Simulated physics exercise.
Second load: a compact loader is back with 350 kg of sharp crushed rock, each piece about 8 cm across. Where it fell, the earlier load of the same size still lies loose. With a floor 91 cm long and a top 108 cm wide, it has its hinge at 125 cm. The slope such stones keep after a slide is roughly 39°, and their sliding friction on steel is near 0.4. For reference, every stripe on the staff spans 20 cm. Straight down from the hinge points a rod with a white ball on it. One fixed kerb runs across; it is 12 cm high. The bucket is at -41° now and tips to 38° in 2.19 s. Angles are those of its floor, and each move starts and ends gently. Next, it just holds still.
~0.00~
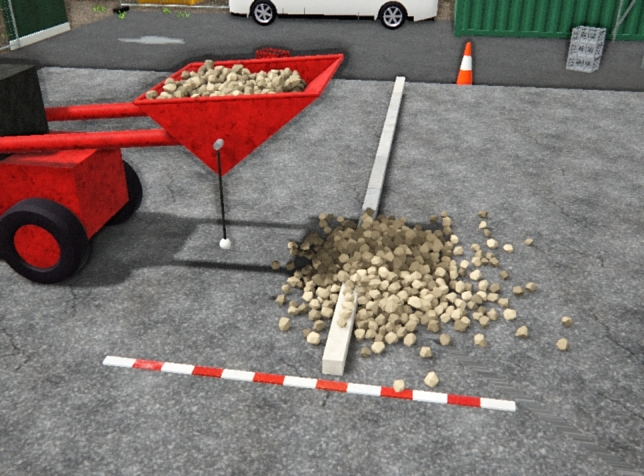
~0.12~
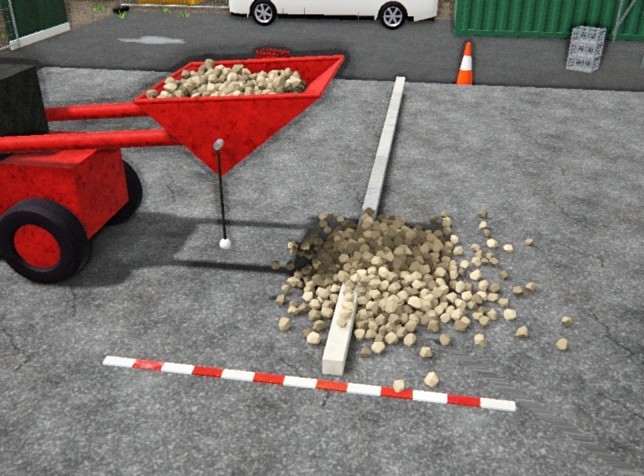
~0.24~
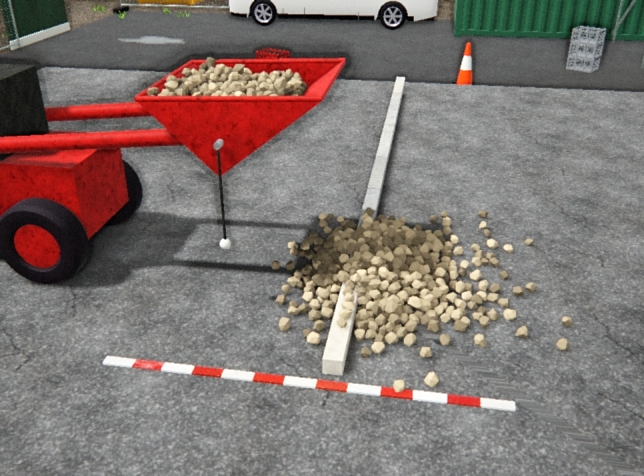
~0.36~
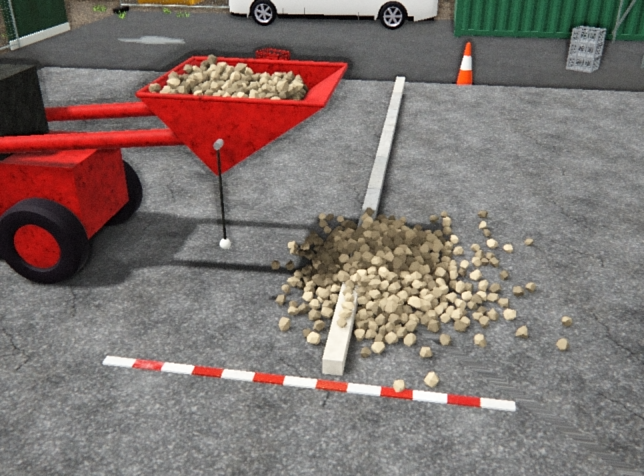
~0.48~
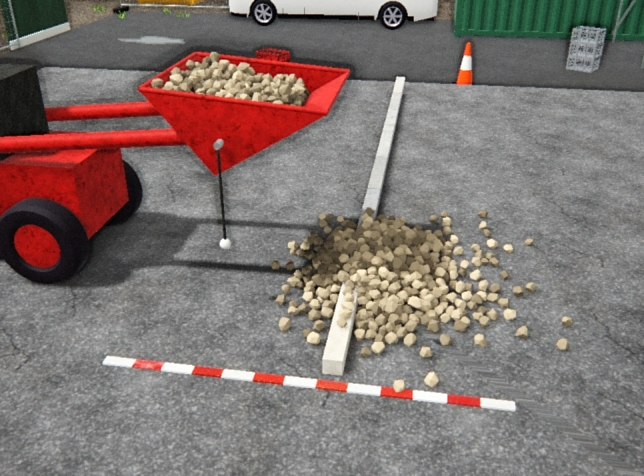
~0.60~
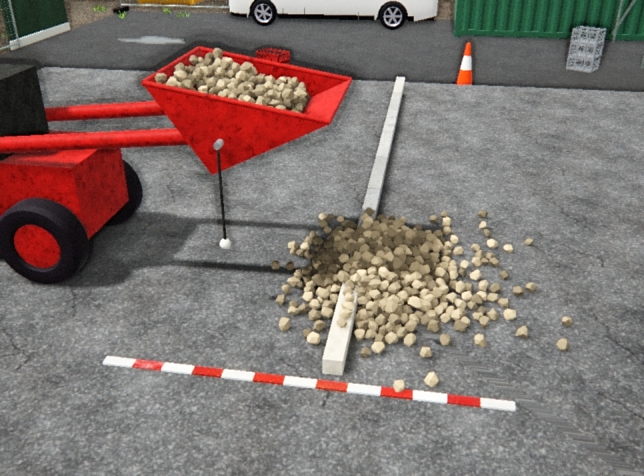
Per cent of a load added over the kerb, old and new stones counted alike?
Some 34 %.
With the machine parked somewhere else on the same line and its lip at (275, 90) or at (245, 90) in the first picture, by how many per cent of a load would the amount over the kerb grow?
First place about 0 %, second about 0 %.
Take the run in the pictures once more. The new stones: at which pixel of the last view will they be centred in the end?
(345, 255).
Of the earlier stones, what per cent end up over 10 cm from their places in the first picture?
5 %.
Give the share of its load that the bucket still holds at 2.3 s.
Roughly 40 per cent remains inside.
After 1.6 s the floor is at 26°; in per cent of one load, 99 in the bucket, 29 on this side of the kerb, 71 over the kerb; the foremost stones are at (529, 290).
After 2.3 s the floor is at 38°; in per cent of one load, 40 in the bucket, 83 on this side of the kerb, 77 over the kerb; the foremost stones are at (529, 290).
After 2.6 s the floor is at 38°; in per cent of one load, 7 in the bucket, 99 on this side of the kerb, 94 over the kerb; the foremost stones are at (529, 290).
After 5.3 s the floor is at 38°; in per cent of one load, 0 in the bucket, 95 on this side of the kerb, 105 over the kerb; the foremost stones are at (529, 290). Net gain over the kerb, 34.
